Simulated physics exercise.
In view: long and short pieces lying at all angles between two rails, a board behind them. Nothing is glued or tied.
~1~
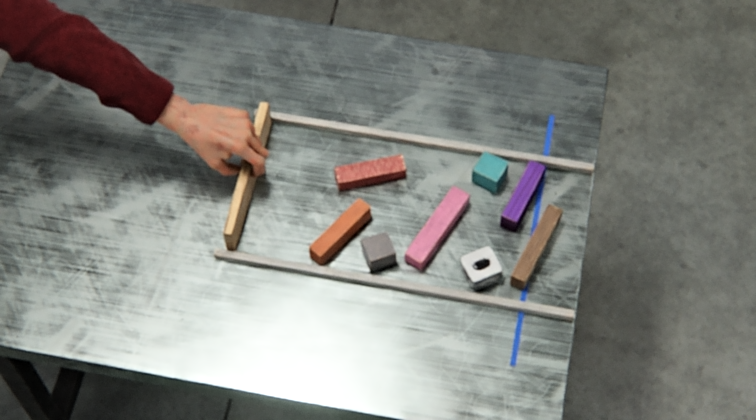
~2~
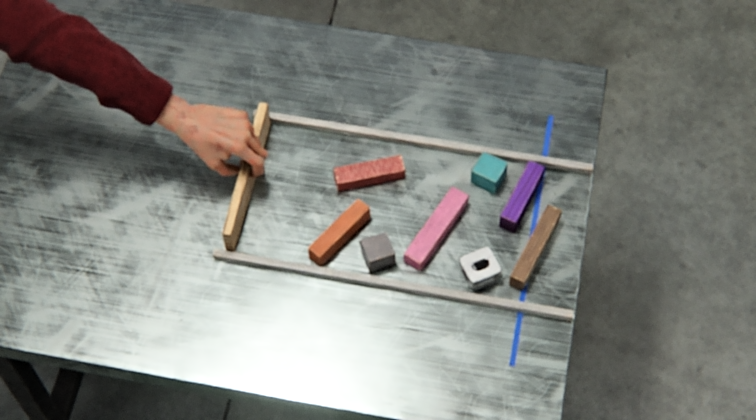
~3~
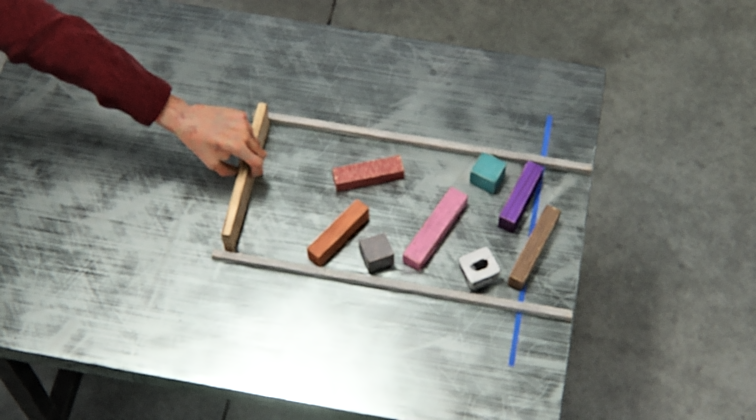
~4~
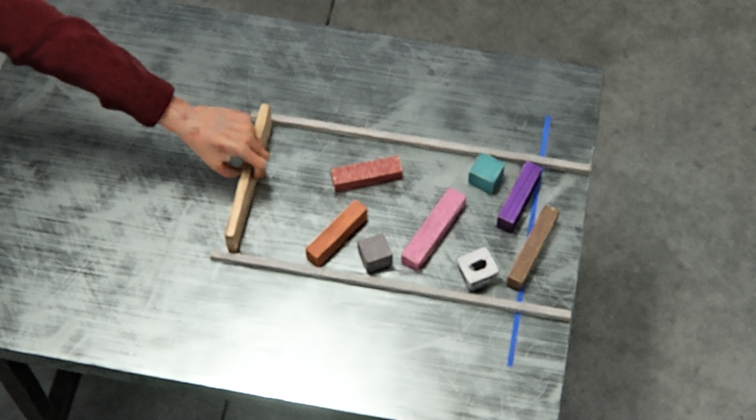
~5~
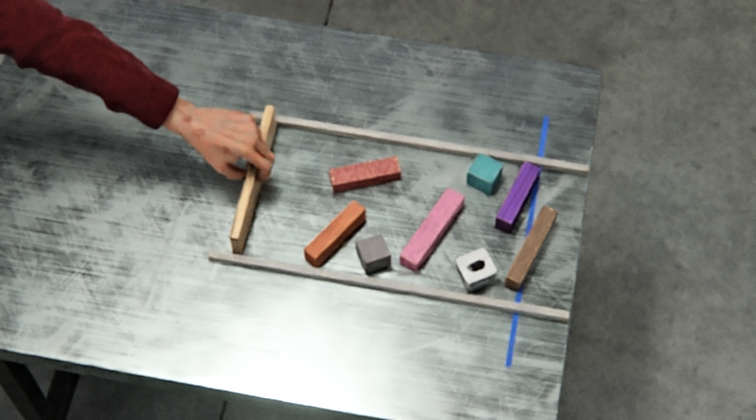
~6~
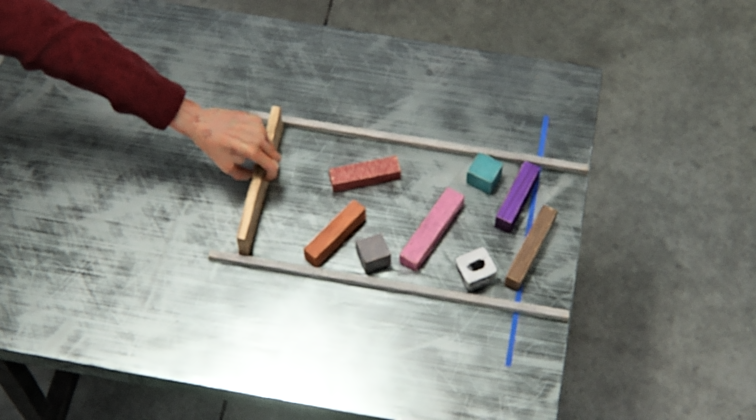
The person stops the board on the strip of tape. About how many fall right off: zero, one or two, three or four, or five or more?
Outcome: The number that fall off is three or four.
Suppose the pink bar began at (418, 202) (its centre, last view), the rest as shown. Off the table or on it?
The pink bar holds on.
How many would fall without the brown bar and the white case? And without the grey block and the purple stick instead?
First 1, then 1.
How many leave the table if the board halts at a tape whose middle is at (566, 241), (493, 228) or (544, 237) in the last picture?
Down on the floor: 6, 1 and 4.
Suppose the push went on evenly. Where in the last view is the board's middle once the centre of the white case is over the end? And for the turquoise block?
About (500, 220), and (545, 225) for the other.
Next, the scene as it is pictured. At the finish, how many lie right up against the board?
In contact: 2.
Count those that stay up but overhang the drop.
It comes to 1.
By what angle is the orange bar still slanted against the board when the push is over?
About 0°.
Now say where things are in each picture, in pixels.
The first frame shows brown bar (536, 247); purple stick (523, 196); white case (481, 269); board (248, 176); tape (533, 234).
The second frame shows purple stick (522, 197); red bar (369, 173).
The third frame shows white case (479, 269); board (246, 177).
The fourth frame shows brown bar (533, 248); turquoise block (486, 173).
The fifth frame shows purple stick (517, 198); grey block (374, 253).
The sixth frame shows brown bar (531, 248); purple stick (517, 197); white case (475, 270); board (261, 180); tape (528, 234).
A little later, none off yet; brown bar at rest near (531, 248); purple stick at rest near (517, 197); white case at rest near (475, 270).
Next, none off yet; brown bar at rest near (533, 249); purple stick at rest near (517, 197); white case shifted a little near (492, 271).
Later still, none off yet; brown bar shifted a little near (579, 252); purple stick shifted a little near (550, 199); white case shifted well along near (563, 277).
When it is over, the number that fall off is three or four; down, white case, purple stick and brown bar.
